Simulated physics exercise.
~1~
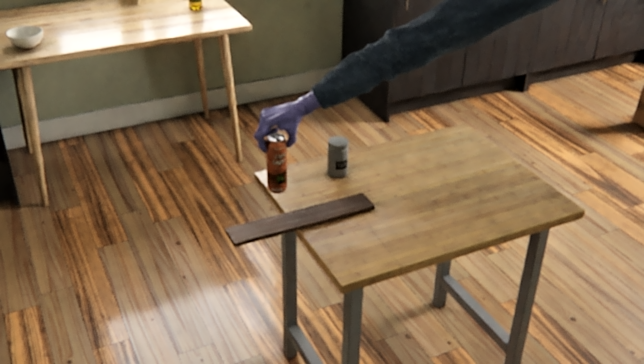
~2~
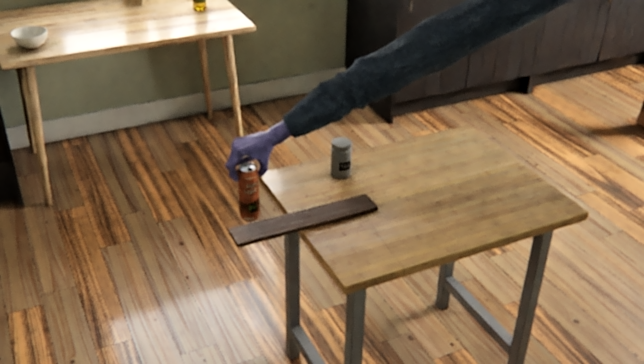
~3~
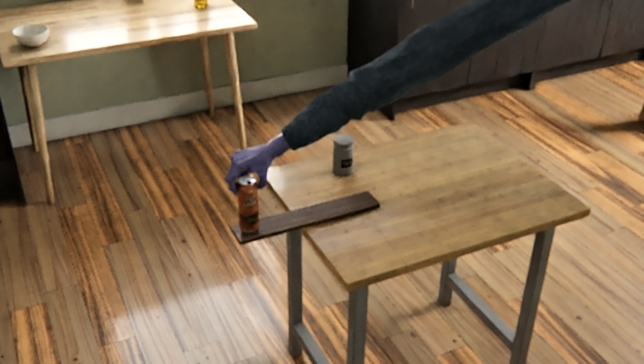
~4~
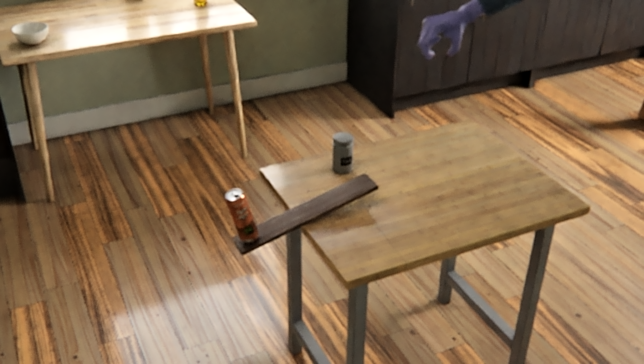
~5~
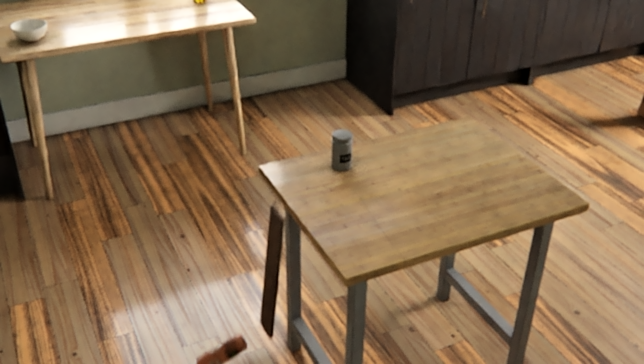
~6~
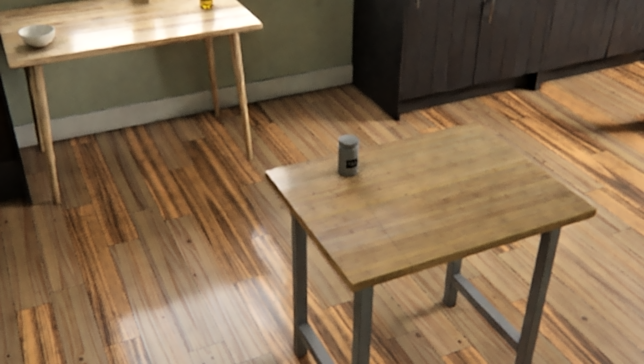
Orange can set by a gloved hand on a brown board's overhanging end, tipping it off the table, grey jar staying put.
